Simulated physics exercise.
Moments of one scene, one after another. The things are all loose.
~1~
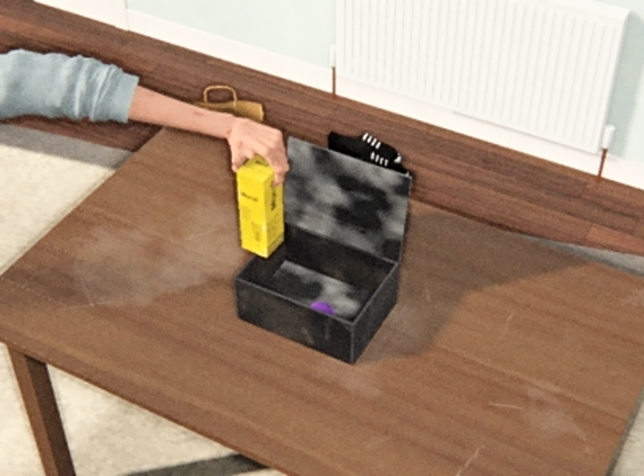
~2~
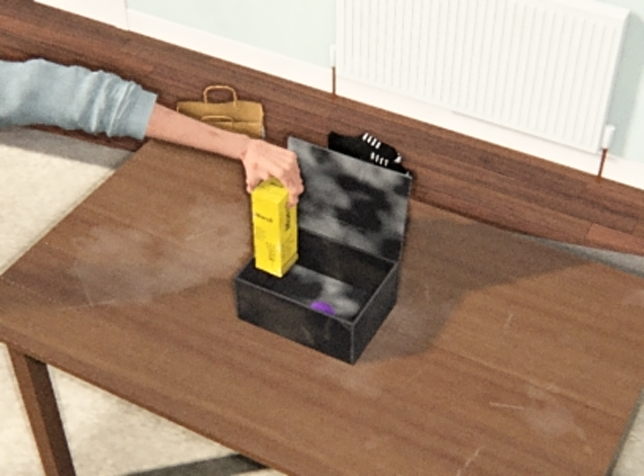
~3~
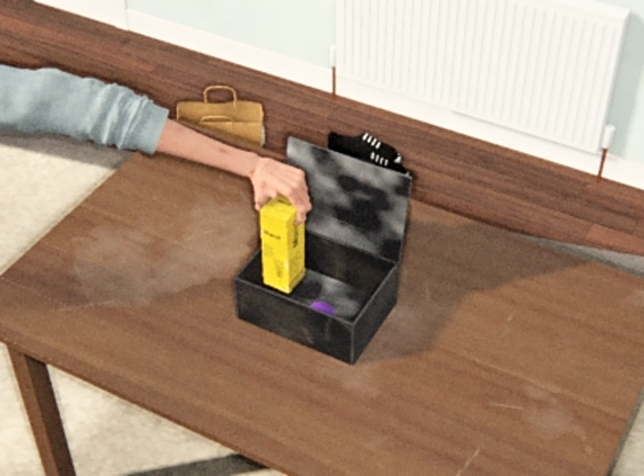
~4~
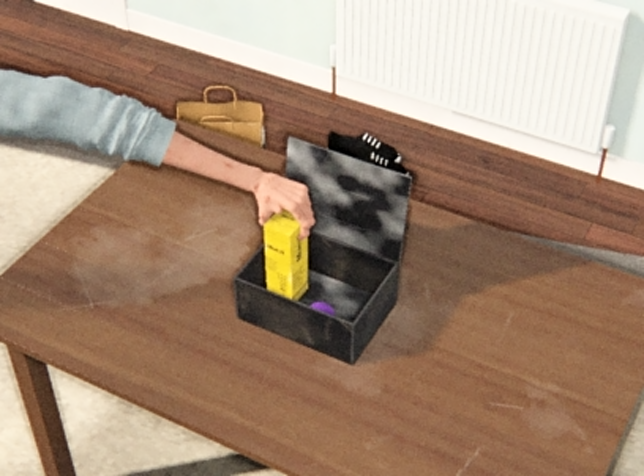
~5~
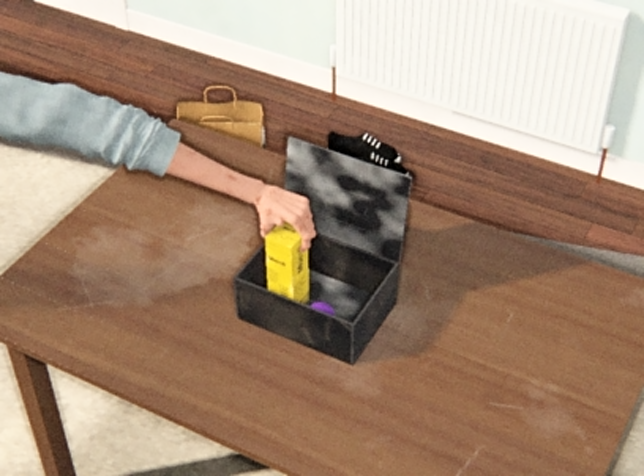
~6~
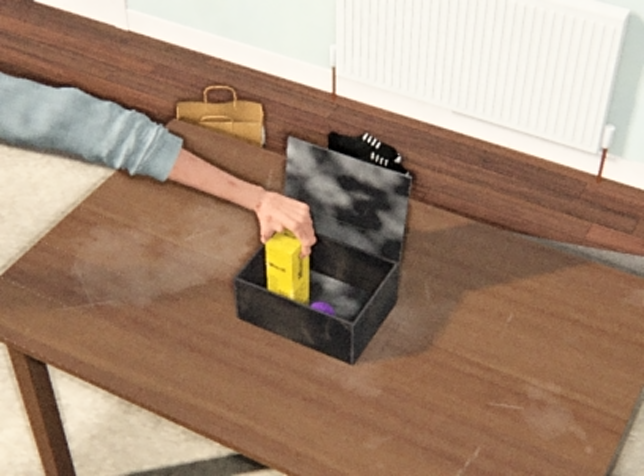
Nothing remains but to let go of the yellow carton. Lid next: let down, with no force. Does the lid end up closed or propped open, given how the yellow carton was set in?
The lid ends up propped open.
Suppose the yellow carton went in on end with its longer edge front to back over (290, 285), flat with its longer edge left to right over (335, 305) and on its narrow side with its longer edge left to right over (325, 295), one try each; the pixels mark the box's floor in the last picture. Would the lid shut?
The lid won't shut the first time, does shut the second time and does shut the third time.
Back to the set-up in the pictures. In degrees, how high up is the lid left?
Near 40° up from the rim.
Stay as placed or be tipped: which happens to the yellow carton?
Simply put, it remains unturned.
Then, 1.00 s past the last view, lid starting down.
Then, 1.30 s past the last view, lid 79° above the rim.
Then, 1.50 s past the last view, lid 65° above the rim.
Then, 1.70 s past the last view, lid 49° above the rim.
Finally, lid 42° above the rim; both still in place. Final places as the last picture's camera would see them, yellow carton near (288, 275).
